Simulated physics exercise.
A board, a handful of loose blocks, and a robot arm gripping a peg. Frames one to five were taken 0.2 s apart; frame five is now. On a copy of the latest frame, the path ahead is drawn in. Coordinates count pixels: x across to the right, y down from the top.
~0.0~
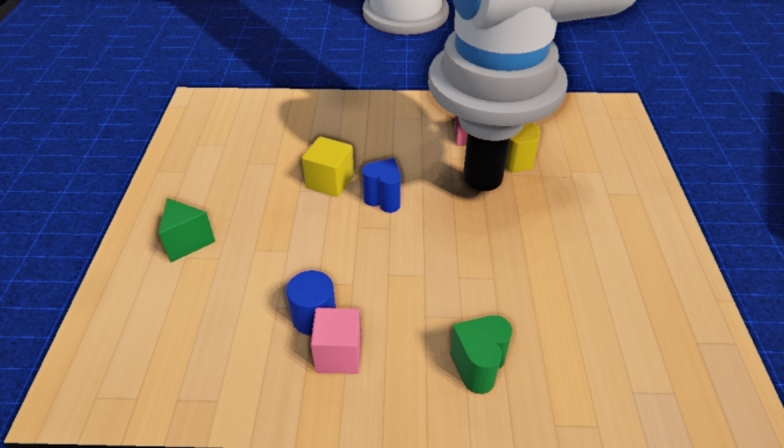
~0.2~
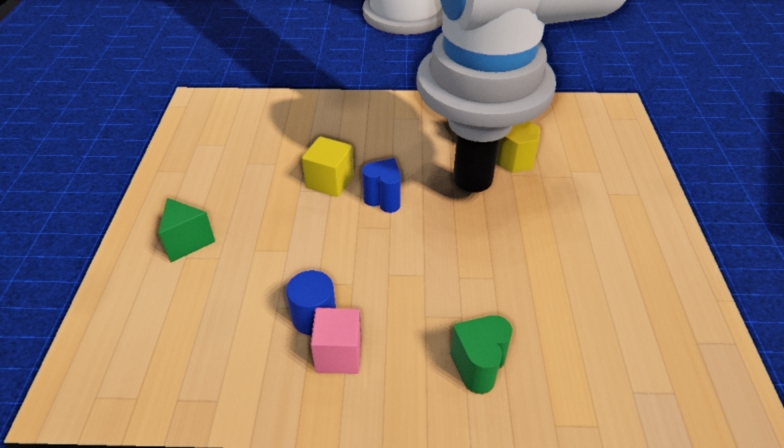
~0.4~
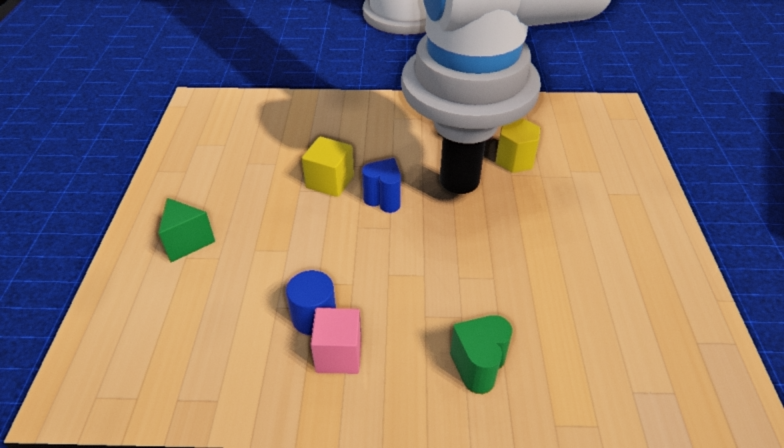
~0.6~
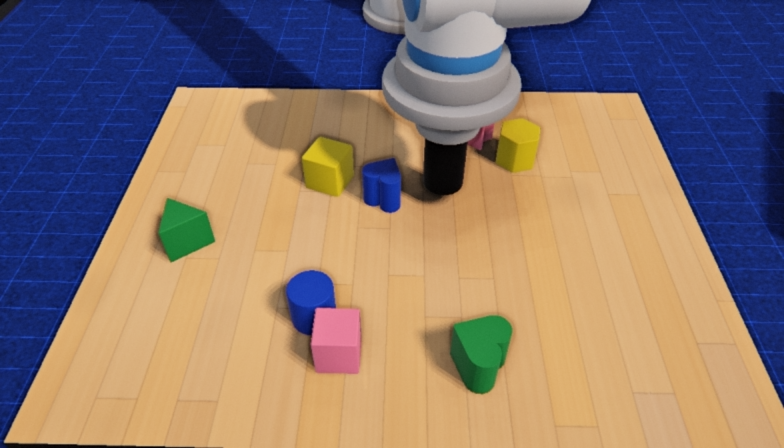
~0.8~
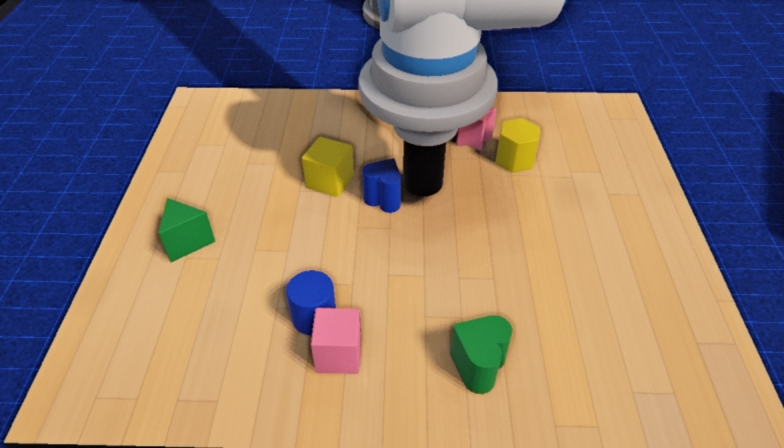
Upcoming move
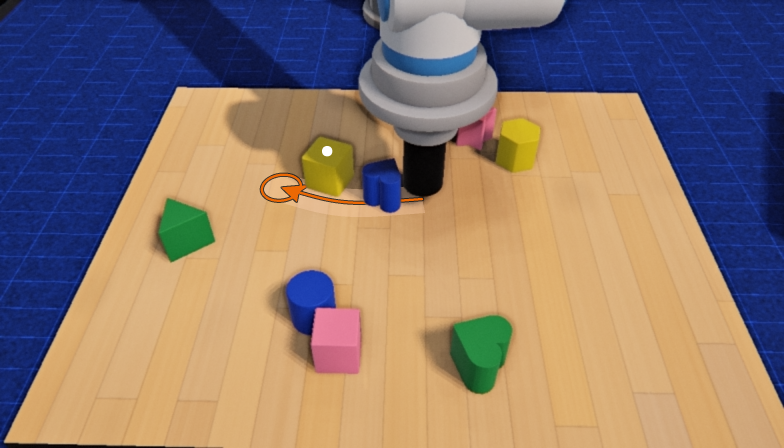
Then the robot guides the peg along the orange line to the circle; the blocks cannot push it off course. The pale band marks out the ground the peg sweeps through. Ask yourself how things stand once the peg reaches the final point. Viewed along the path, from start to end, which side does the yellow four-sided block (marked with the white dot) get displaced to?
Facing the way the path runs, start to end, you'll find the yellow four-sided block has shifted right.
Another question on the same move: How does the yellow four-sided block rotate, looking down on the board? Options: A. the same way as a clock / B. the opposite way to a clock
A - the same way as a clock.
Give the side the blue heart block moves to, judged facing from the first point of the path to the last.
Seen from start to end, it moves left.
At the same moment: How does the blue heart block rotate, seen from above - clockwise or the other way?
Looking down on the board, it turns counter-clockwise.
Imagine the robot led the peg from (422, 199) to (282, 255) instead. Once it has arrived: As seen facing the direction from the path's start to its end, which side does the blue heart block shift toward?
Moves right.
The drawn path runs from (422, 199) via (349, 202), ending at (281, 187); the dot is on the yellow four-sided block.
What follows on the original path. One third of the way, peg at (372, 188); yellow four-sided block at (318, 150), turned 30° clockwise; blue heart block at (335, 172).
Two thirds of the way, peg at (322, 185); yellow four-sided block at (309, 145), turned 50° clockwise; blue heart block at (285, 176).
At the end, peg at (279, 173); yellow four-sided block at (297, 135), turned 80° clockwise; blue heart block at (252, 177), turned 40° anticlockwise.
